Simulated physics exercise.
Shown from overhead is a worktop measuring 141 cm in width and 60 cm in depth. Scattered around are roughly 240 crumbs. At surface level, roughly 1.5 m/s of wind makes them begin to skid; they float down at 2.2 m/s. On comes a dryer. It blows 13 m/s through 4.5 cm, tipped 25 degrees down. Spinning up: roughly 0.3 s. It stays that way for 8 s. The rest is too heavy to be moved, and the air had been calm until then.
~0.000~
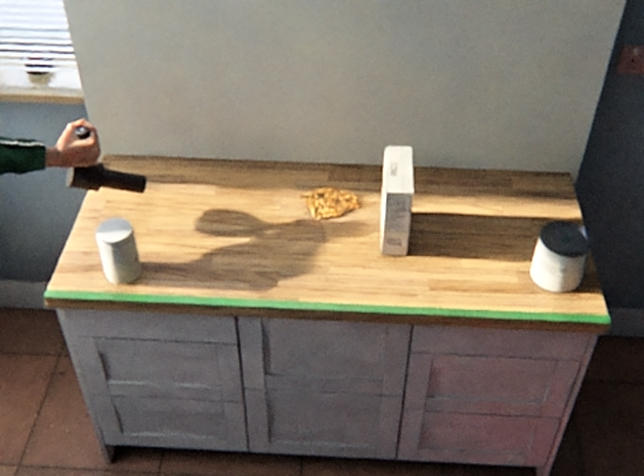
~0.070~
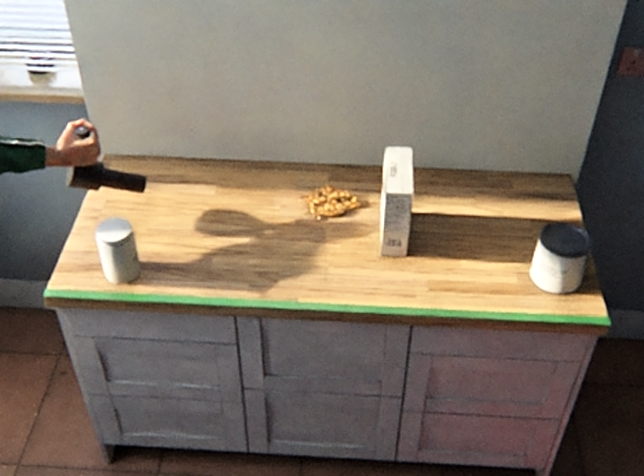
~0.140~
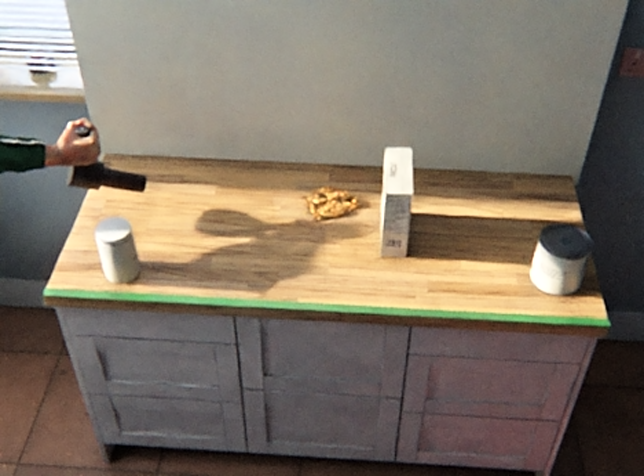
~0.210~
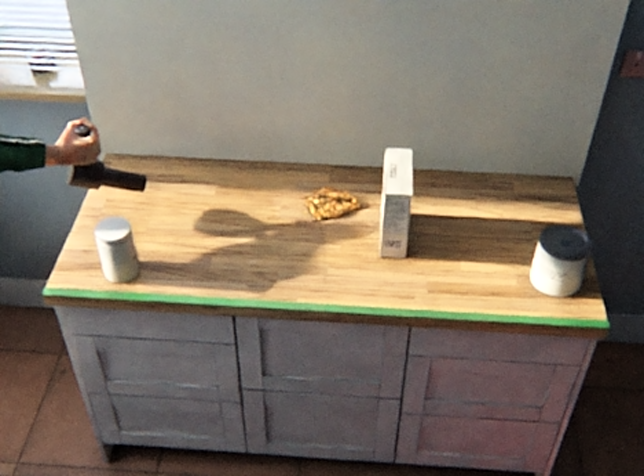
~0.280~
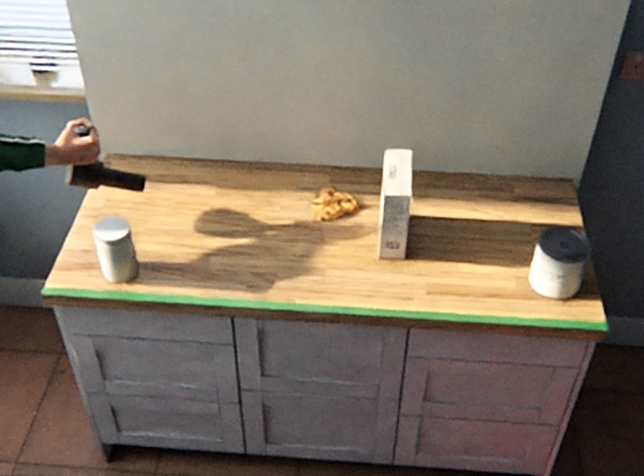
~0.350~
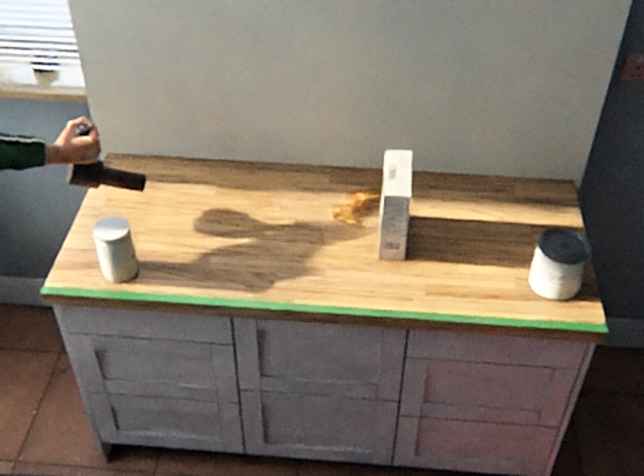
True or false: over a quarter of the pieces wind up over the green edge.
False.
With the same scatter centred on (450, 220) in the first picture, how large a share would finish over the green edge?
Share at the end: About 0 %.
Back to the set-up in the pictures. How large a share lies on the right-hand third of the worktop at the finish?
Something close to 1 % ends up there.
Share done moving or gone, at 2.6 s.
That works out to some 100 %.
After 1.6 s, 0 % are over the green edge; 93 % have settled or left.
After 2.6 s, 0 % are over the green edge; 95 % have settled or left.
After 4.4 s, 0 % are over the green edge; 95 % have settled or left.
After 8.0 s, at the end, 0 % are over the green edge.
